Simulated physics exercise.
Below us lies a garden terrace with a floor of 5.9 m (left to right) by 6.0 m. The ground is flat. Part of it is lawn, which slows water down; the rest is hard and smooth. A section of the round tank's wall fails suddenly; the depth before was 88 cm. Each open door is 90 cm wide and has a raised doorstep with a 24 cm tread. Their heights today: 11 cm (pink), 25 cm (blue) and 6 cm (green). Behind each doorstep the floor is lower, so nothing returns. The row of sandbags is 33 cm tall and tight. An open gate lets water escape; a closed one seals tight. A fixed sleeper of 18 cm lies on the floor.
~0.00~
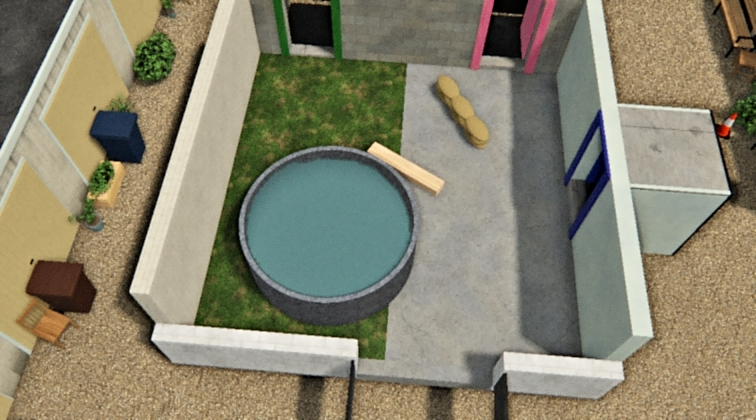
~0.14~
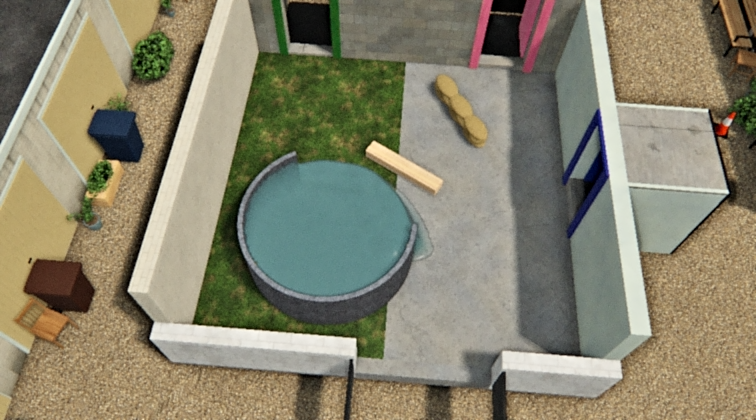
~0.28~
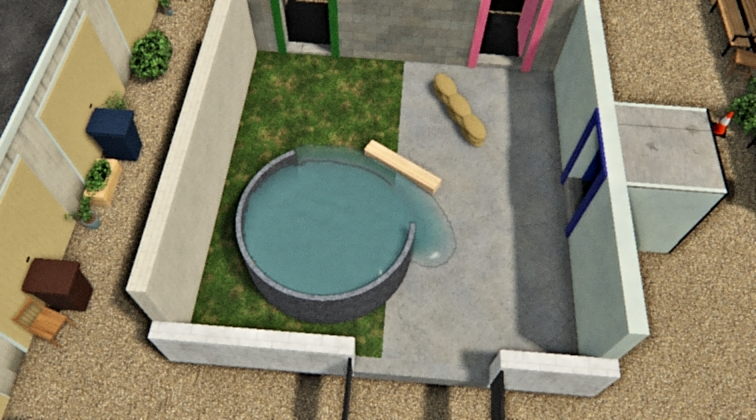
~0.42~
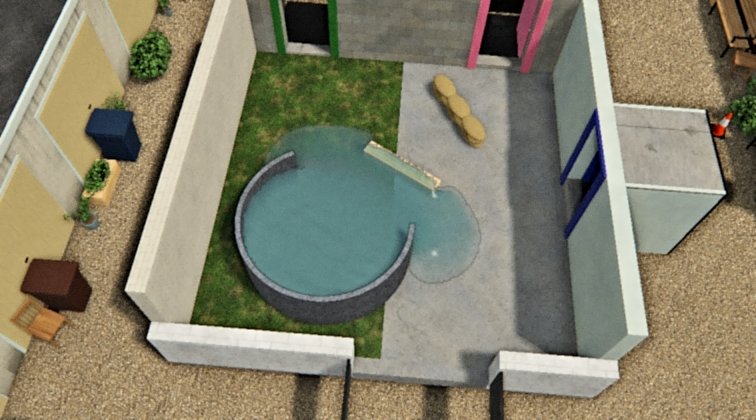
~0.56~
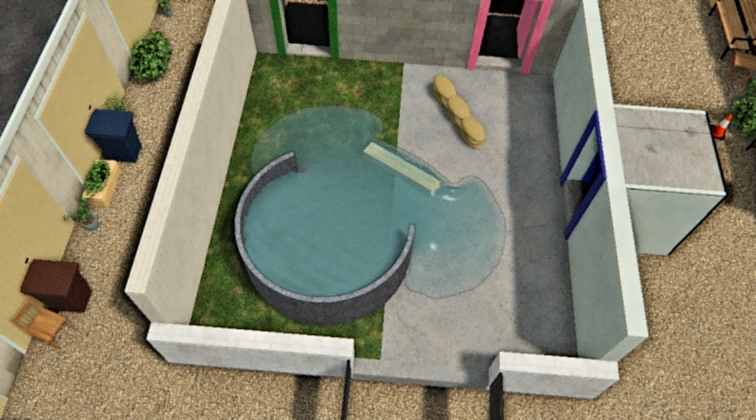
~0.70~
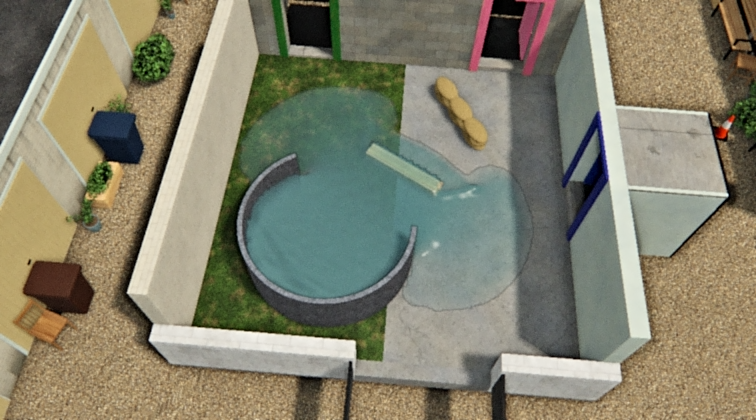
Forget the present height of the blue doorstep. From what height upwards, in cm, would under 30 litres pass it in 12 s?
Some 27 cm above the ground.
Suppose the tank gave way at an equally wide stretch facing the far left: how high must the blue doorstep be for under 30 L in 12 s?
Some 7.5 cm.
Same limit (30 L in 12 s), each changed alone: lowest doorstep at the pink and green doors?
Roughly 18 cm at pink and 22 cm at green.
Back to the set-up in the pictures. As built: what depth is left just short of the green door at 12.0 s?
About 8.5 cm.
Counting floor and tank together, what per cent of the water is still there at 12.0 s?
Roughly 72 in a hundred.
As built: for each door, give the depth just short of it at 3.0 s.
Depths in cm: Pink 24, blue 24, green 24.
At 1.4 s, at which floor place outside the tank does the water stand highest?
Around (385, 170).
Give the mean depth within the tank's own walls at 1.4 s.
About 42 cm.
After 1.4 s water covers 65 % of the floor, deepest (53 cm) near (385, 170); 34 cm at the blue door, 6 litres in over its 25 cm doorstep.
After 3.0 s water covers 80 % of the floor, deepest (36 cm) near (550, 91); 24 cm at the blue door, 43 litres in over its 25 cm doorstep.
After 12.0 s water covers 95 % of the floor, deepest (12 cm) near (448, 69); 8 cm at the blue door, 44 litres in over its 25 cm doorstep.
At the blue door as built, the water arrived by 1.0 s and peaked near 34 cm at 1.6 s.
Run again over the same 12 s with other heights there, 73 litres in over 22 cm, 18 litres over 29.5 cm. The limit of 30 litres is kept from about 27 cm up.
